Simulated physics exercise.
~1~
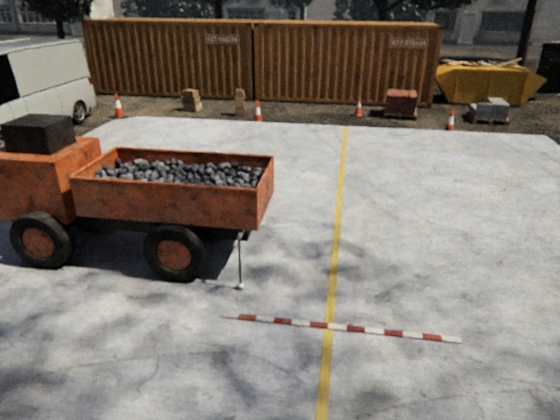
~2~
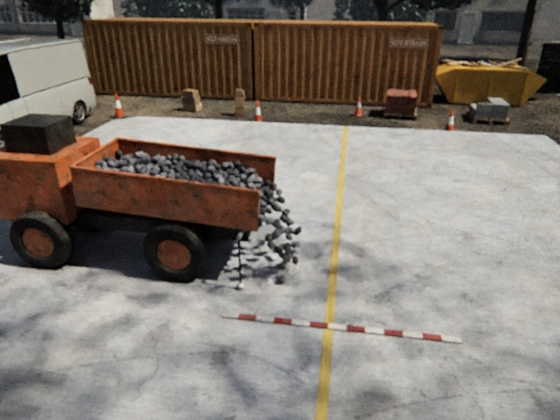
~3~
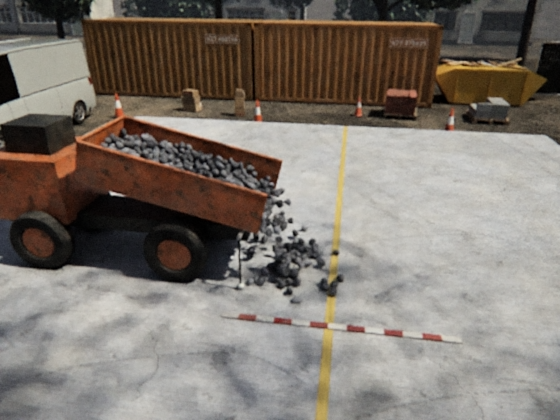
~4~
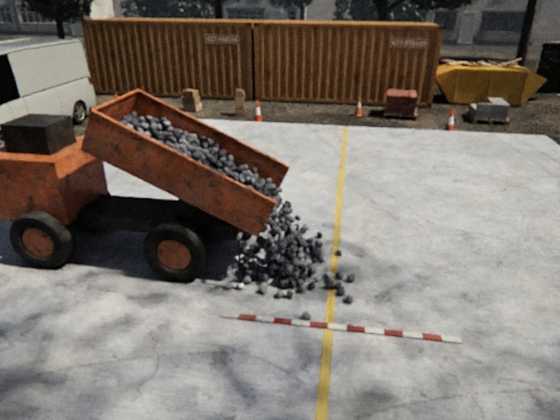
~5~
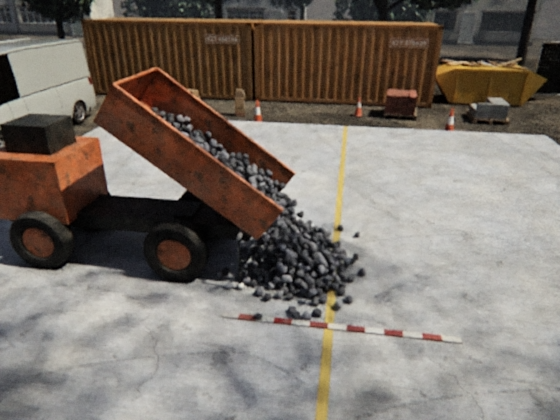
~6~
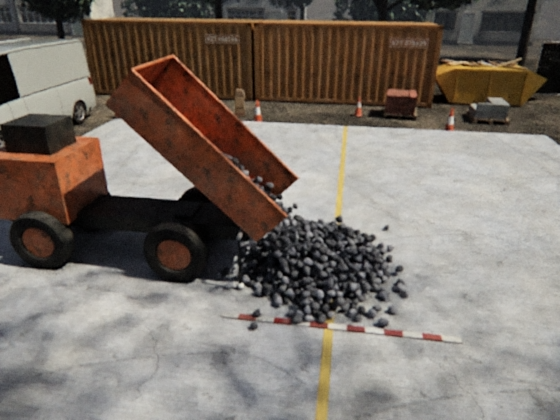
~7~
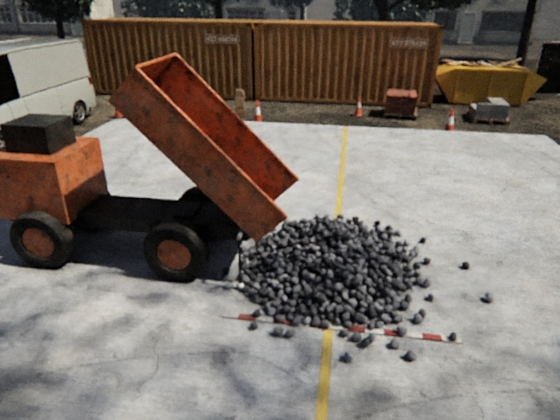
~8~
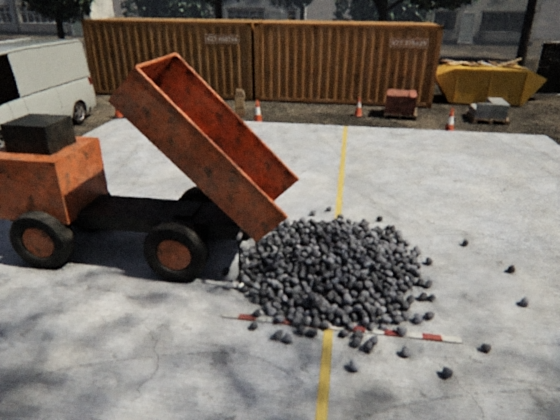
An orange tipper raises its body and pours grey stones into a heap across the yellow line.
